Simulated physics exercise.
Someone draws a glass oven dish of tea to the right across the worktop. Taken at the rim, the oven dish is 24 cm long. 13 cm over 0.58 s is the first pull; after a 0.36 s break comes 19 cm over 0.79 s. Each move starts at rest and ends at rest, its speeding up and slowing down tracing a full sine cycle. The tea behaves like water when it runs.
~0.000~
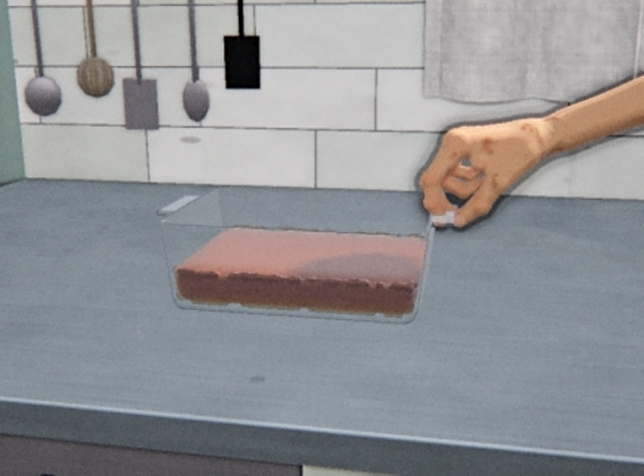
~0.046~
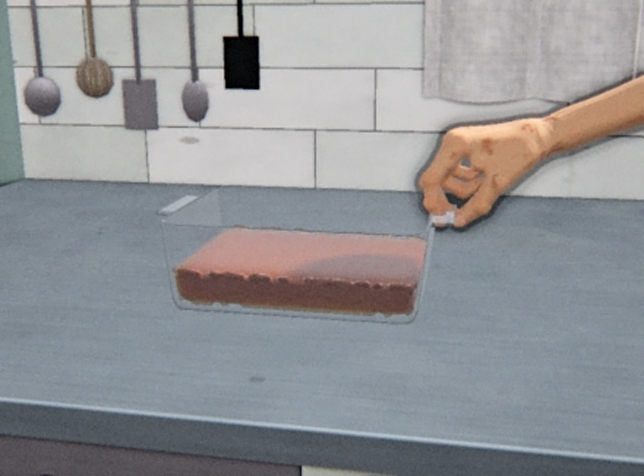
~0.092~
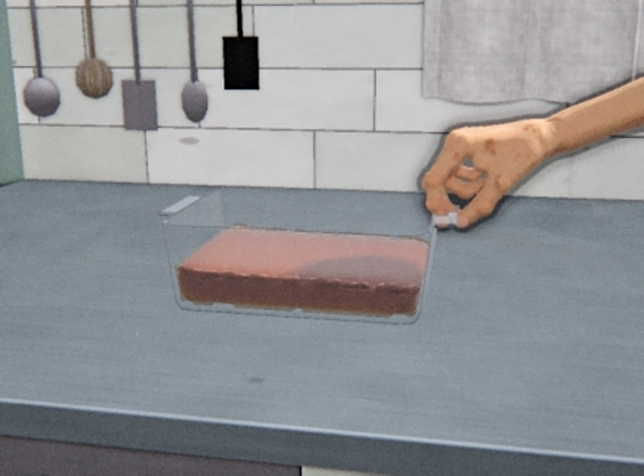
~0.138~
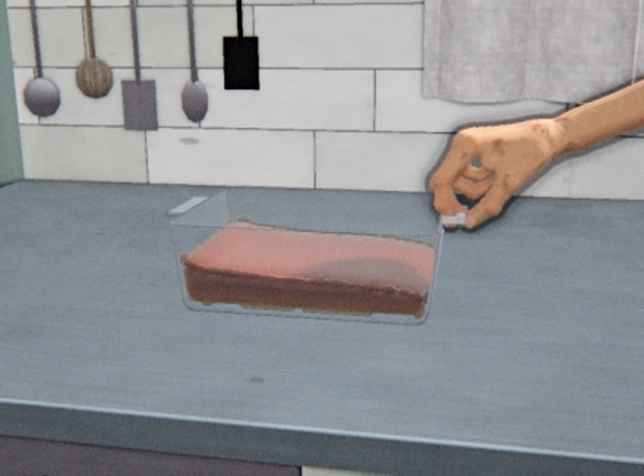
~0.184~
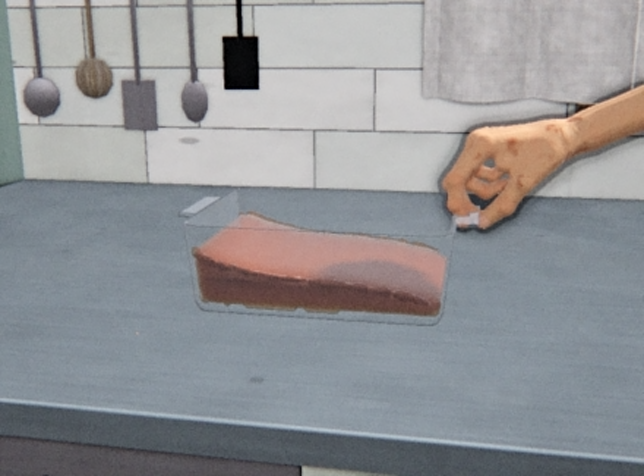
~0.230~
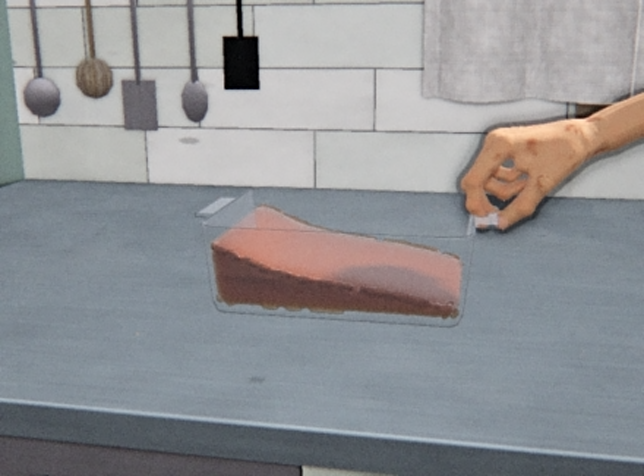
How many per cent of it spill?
14 %.
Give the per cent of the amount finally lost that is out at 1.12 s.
I'd say something like 80 per cent at that point.
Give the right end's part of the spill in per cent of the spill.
About 80 per cent.
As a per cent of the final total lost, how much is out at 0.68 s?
60 in a hundred, roughly.
After 0.68 s it has gone 13 cm; 0 per cent is out over the left end and 8 over the right.
After 1.12 s it has gone 15 cm; 3 per cent is out over the left end and 9 over the right.
After 1.57 s it has gone 31 cm; 3 per cent is out over the left end and 10 over the right.
After 2.02 s it has gone 32 cm; 3 per cent is out over the left end and 11 over the right.
In the end 14 per cent is out in all, 3 of it over the left end.
